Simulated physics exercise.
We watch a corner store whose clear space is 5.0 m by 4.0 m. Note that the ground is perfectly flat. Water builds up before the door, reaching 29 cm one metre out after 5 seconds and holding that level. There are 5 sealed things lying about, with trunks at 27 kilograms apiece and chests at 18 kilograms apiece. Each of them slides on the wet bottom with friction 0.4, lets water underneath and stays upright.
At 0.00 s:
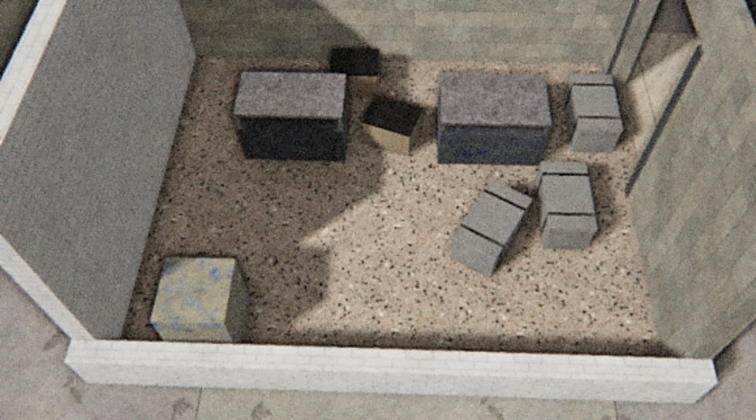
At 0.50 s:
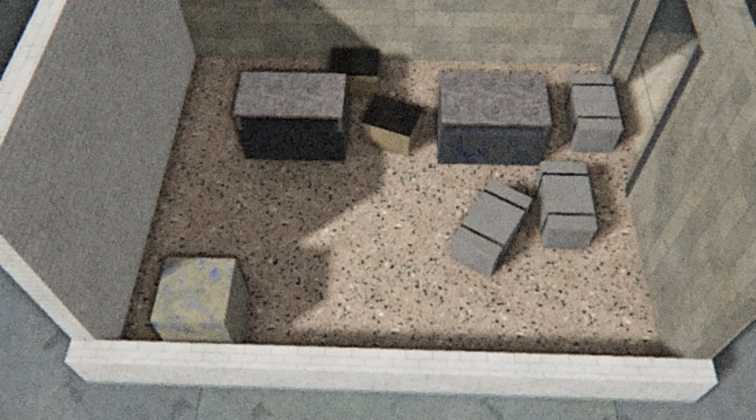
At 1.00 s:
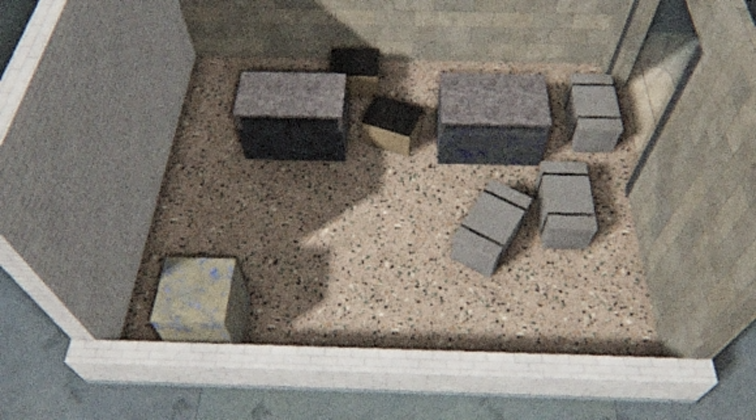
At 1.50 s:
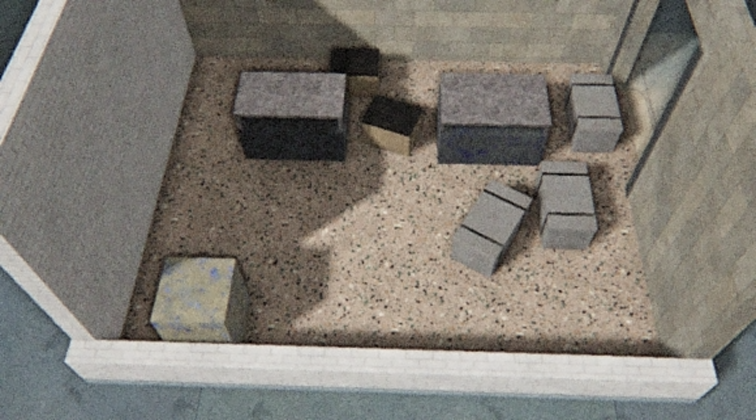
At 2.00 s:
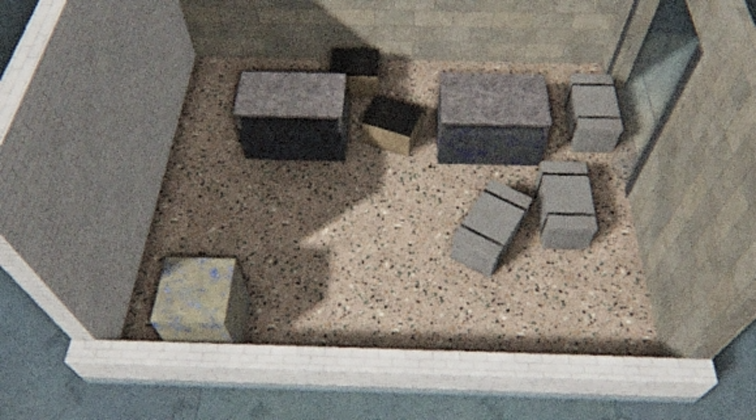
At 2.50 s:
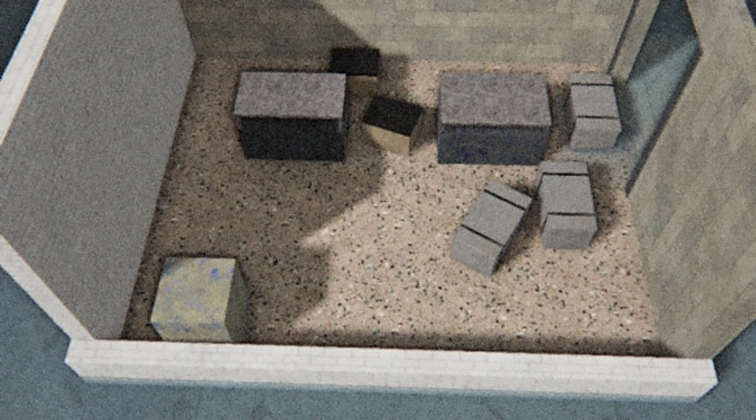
To begin with, dark boxes, grey blocks and a mottled cube sit on the speckled floor of a walled room, with dry ground outside. Bluish water then covers the ground outside and shows in the doorway at right, finally edging just inside, while the objects stay still.
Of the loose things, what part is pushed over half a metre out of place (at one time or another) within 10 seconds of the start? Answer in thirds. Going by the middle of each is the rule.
Two thirds or more.
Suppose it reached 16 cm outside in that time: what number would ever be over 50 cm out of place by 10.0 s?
Count: 0.
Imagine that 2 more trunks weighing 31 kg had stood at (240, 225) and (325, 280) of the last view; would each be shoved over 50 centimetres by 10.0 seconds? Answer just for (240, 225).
That spot comes out lower.
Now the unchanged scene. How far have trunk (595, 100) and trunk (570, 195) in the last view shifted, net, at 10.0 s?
400 cm, 150 cm.
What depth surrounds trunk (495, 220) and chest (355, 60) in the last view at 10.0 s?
Around 13 cm and 10 cm.
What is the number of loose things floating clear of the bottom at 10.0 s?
4.
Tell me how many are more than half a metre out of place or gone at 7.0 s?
My count gives 4.
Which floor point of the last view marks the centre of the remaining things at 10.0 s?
Near (311, 201).
After 3.5 s 0 of 5 are over 50 cm from their spots; 0 afloat.
After 4.5 s 0 of 5 are over 50 cm from their spots; 0 afloat.
After 7.0 s 4 of 5 are over 50 cm from their spots; 2 afloat.
After 10.0 s 4 of 5 are over 50 cm from their spots, and 4 have been at some point; 4 afloat.
